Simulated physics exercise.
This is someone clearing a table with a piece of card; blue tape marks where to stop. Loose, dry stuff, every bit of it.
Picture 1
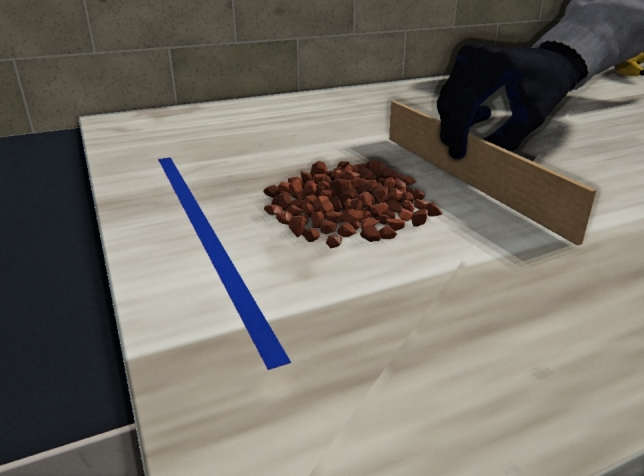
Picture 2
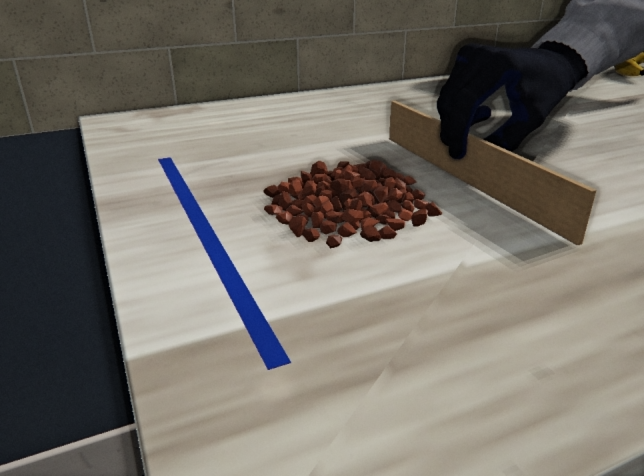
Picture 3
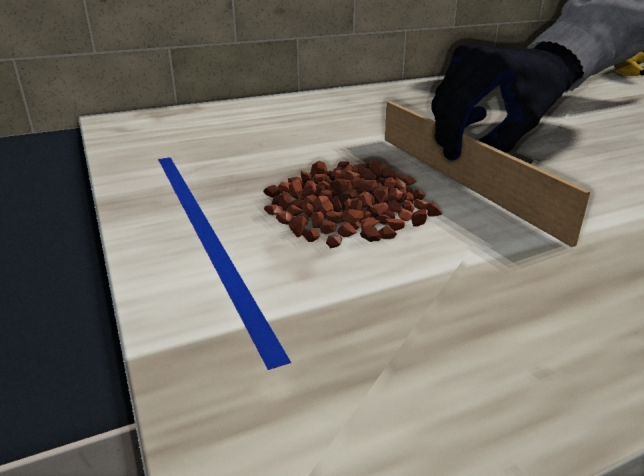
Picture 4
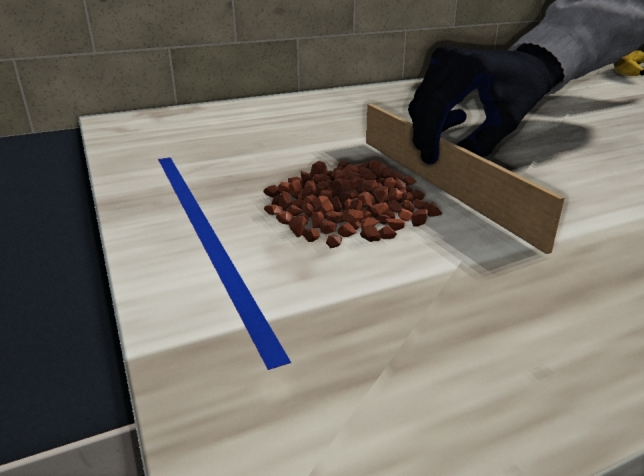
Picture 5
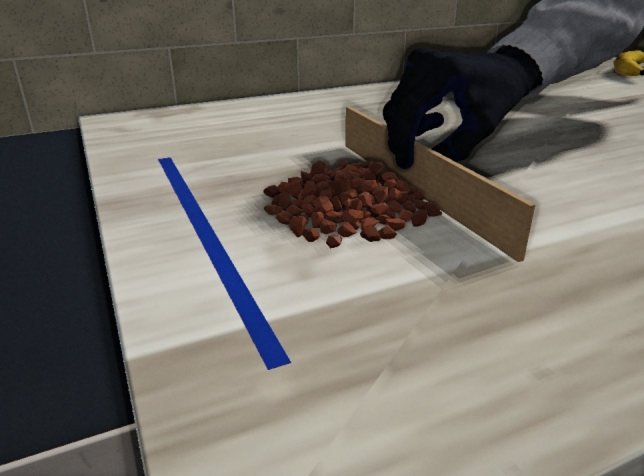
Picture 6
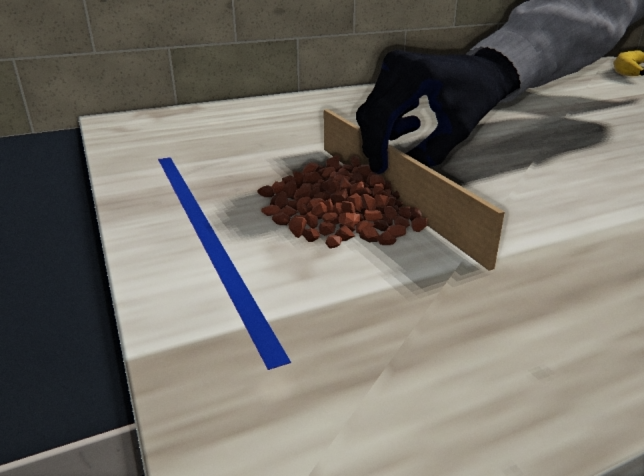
On a pale tabletop, a dark-gloved hand slides an upright brown card left into reddish-brown bits, nudging the heap towards blue tape.
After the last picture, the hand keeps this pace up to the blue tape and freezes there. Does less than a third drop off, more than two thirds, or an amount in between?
Honestly, the share pushed off ends up lower than a third.
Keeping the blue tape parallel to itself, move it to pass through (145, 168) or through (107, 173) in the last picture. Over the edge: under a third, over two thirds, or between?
Try 1 - in the middle band; try 2 - over two thirds.
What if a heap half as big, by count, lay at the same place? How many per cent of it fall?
It should be about 0 percent.
Soon after the last picture, piece of card still moving, near (295, 164); heap all on the table, its front near (172, 225).
A little later, piece of card stopped at the blue tape; heap a small part over the edge.
Later still, piece of card stopped at the blue tape; heap about a quarter over the edge.
At rest, piece of card stopped at the blue tape; heap about a quarter over the edge.
